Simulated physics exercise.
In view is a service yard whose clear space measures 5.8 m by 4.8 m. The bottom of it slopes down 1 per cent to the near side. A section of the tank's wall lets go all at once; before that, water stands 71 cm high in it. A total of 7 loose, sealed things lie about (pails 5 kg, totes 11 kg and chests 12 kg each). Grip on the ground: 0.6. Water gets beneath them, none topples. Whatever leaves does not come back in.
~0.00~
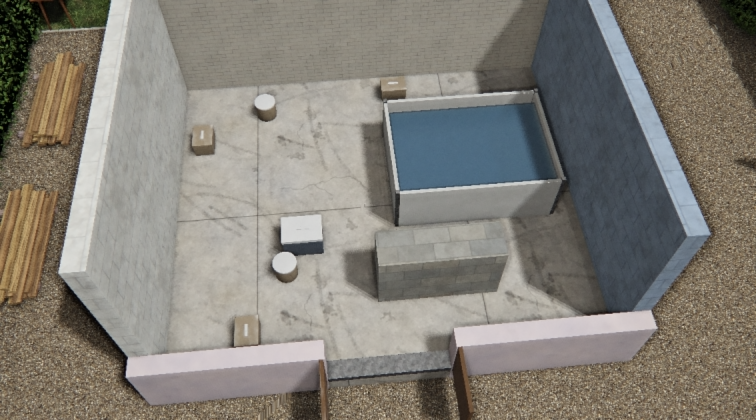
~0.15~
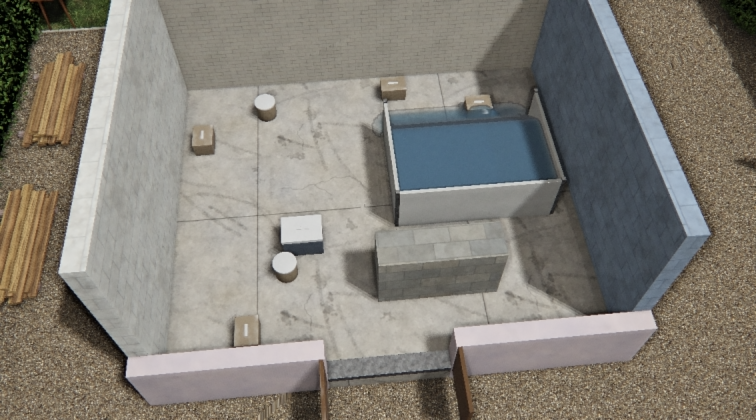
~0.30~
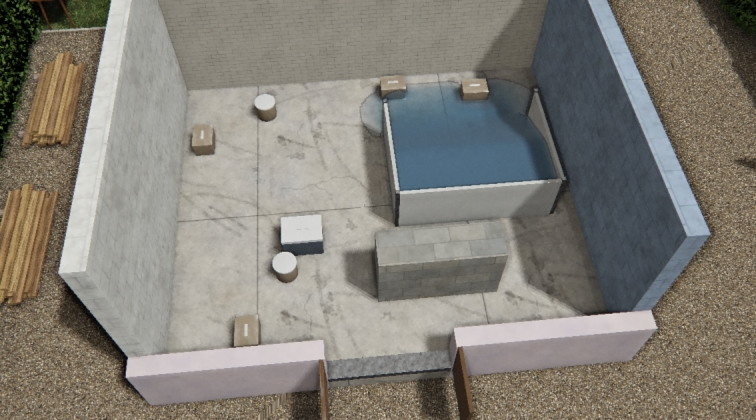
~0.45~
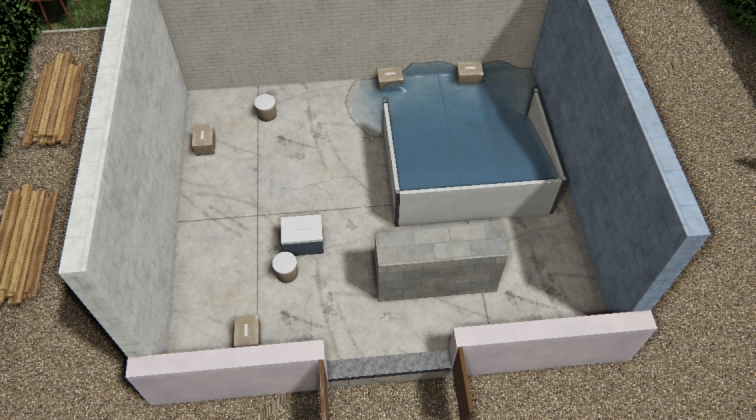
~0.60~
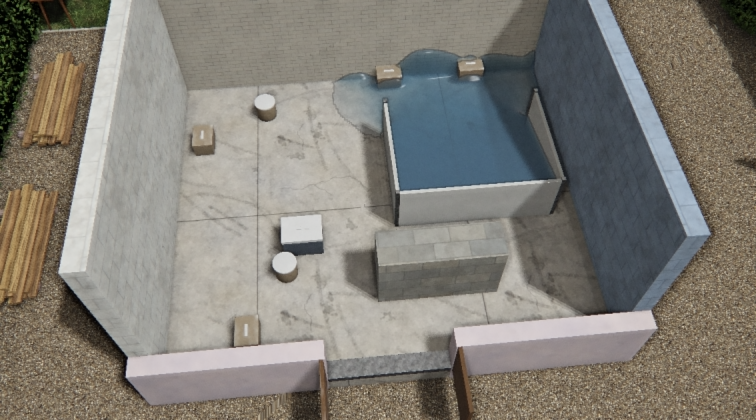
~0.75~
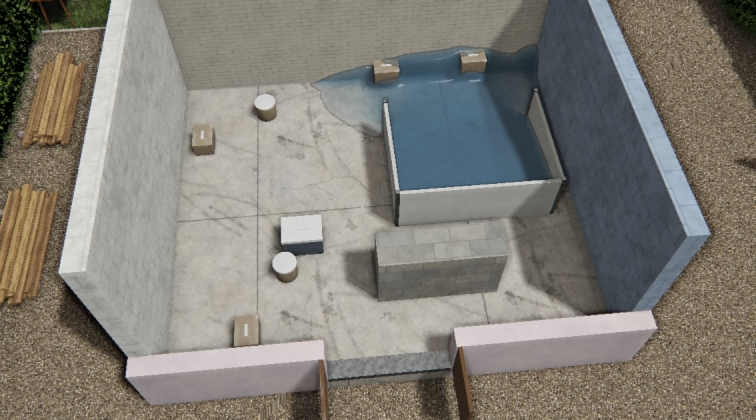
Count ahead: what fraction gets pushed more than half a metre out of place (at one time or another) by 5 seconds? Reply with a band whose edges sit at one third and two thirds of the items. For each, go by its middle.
Band: Two thirds or above.
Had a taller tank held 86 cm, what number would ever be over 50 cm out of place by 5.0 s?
With that change, 6 of them.
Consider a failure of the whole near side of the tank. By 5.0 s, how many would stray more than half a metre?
That gives 4 of them.
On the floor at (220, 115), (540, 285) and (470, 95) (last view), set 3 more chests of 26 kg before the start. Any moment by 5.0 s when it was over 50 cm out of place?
The first comes out beyond the limit, the second within the limit, the third beyond the limit.
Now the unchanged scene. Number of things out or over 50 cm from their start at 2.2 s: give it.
The answer is 3.
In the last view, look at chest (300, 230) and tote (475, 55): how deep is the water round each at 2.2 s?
I'd estimate 0 cm for the first and 37 cm for the second.
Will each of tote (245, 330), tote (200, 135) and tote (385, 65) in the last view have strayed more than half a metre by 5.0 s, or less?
Beyond the mark, beyond the mark, beyond the mark.
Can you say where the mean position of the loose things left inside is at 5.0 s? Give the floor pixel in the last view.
Centred roughly on (331, 253).
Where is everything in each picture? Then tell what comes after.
A tote is out of sight; a tote at (393, 83), on the bottom; water covers 3.4 m2; 0 of 7 have shifted, in the first picture.
A tote at (479, 102), on the bottom, 7 cm from its start; a tote at (393, 83) rests on the ground; water covers 4.6 m2; 1 of 7 have shifted, in the second picture.
A tote at (475, 86), on the bottom, 41 cm from its start; a tote at (393, 82) rests on the ground; water covers 6.1 m2; 1 of 7 have shifted, in the third picture.
A tote at (470, 68), on the bottom, 81 cm from its start; a tote at (390, 74) rests on the ground, 21 cm from its start; water covers 7.2 m2; 2 of 7 have shifted, in the fourth picture.
A tote at (470, 64), afloat, 85 cm from its start; a tote at (389, 71), on the bottom, 25 cm from its start; 7.5 m2 under water; 2 of 7 have shifted, in the fifth picture.
A tote at (473, 55), afloat, 83 cm from its start; a tote at (386, 66), afloat, 26 cm from its start; 7.7 m2 under water; 2 of 7 have shifted, in the sixth picture.
After 1.1 s 2 of 7 are over 50 cm from their spots; 2 afloat.
After 2.2 s 3 of 7 are over 50 cm from their spots; 3 afloat.
After 3.5 s 4 of 7 are over 50 cm from their spots; 2 afloat.
After 5.0 s 5 of 7 are over 50 cm from their spots, and 5 have been at some point; 5 afloat.
